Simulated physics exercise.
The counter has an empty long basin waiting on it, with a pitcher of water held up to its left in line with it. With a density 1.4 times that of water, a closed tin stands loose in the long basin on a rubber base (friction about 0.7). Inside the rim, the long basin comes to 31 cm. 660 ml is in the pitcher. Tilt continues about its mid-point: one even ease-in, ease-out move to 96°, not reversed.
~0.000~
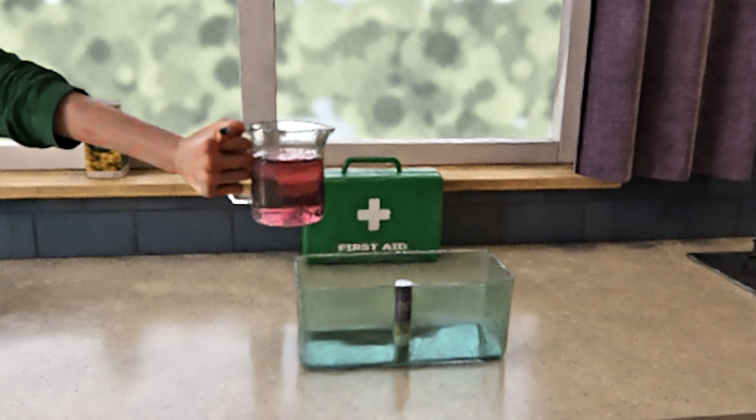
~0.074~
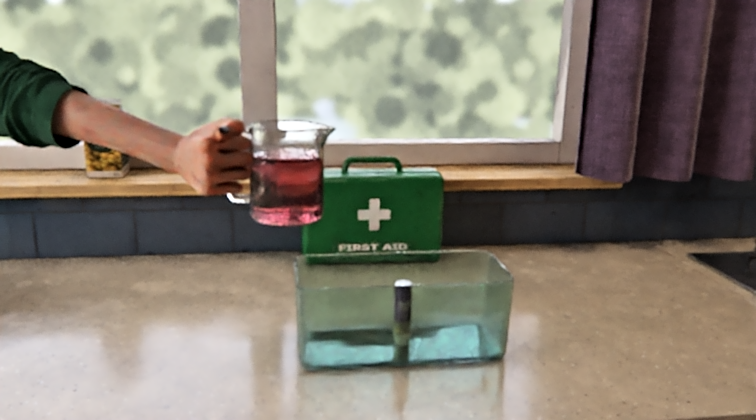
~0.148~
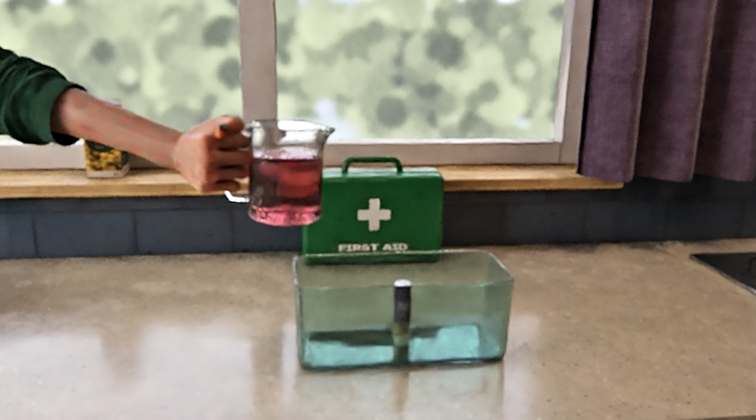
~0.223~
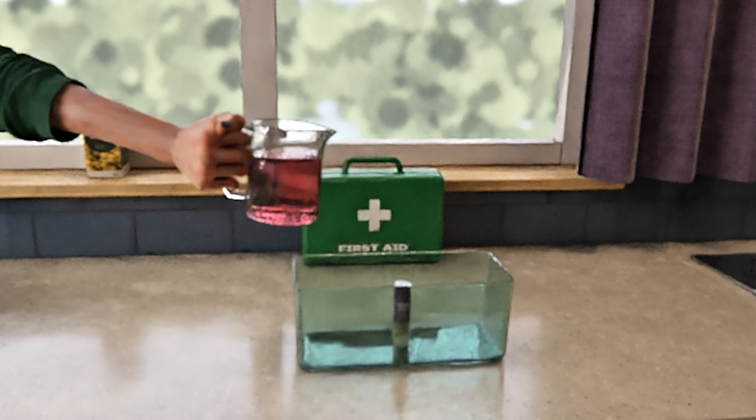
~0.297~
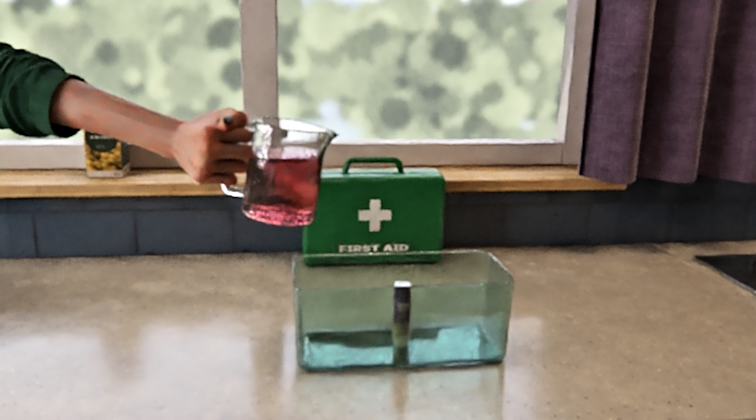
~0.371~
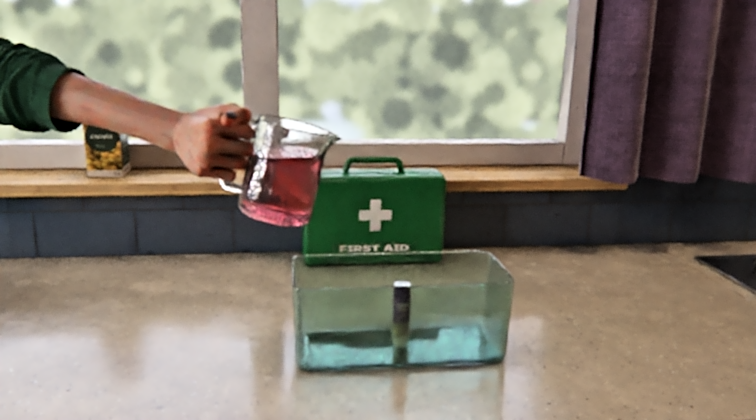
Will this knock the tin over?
It keels over.
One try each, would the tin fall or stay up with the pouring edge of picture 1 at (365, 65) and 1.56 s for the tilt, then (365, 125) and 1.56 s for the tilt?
Run one: It does not tip. Run two: It does not tip.
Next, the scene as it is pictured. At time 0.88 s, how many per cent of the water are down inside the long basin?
Close to 0 in a hundred.
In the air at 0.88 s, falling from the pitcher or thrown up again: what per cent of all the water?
Around 5 percent.
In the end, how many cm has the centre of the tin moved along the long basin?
The middle of the tin ends some 7.5 cm along the basin.
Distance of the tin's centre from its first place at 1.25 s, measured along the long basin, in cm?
Reading: Roughly 2 cm.
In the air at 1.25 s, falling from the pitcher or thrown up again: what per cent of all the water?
18 per cent, roughly.
After 0.88 s the tilt is 57° and 95 per cent is still to pour; the tin stands where it began.
After 1.25 s the tilt is 87° and 53 per cent is still to pour; the tin leans 23°.
After 1.64 s the tilt is 96° and 13 per cent is still to pour; the tin lies on its side.
After 2.06 s the tilt is 96° and 3 per cent is still to pour; the tin lies on its side.
In the end the tin lies on its side.
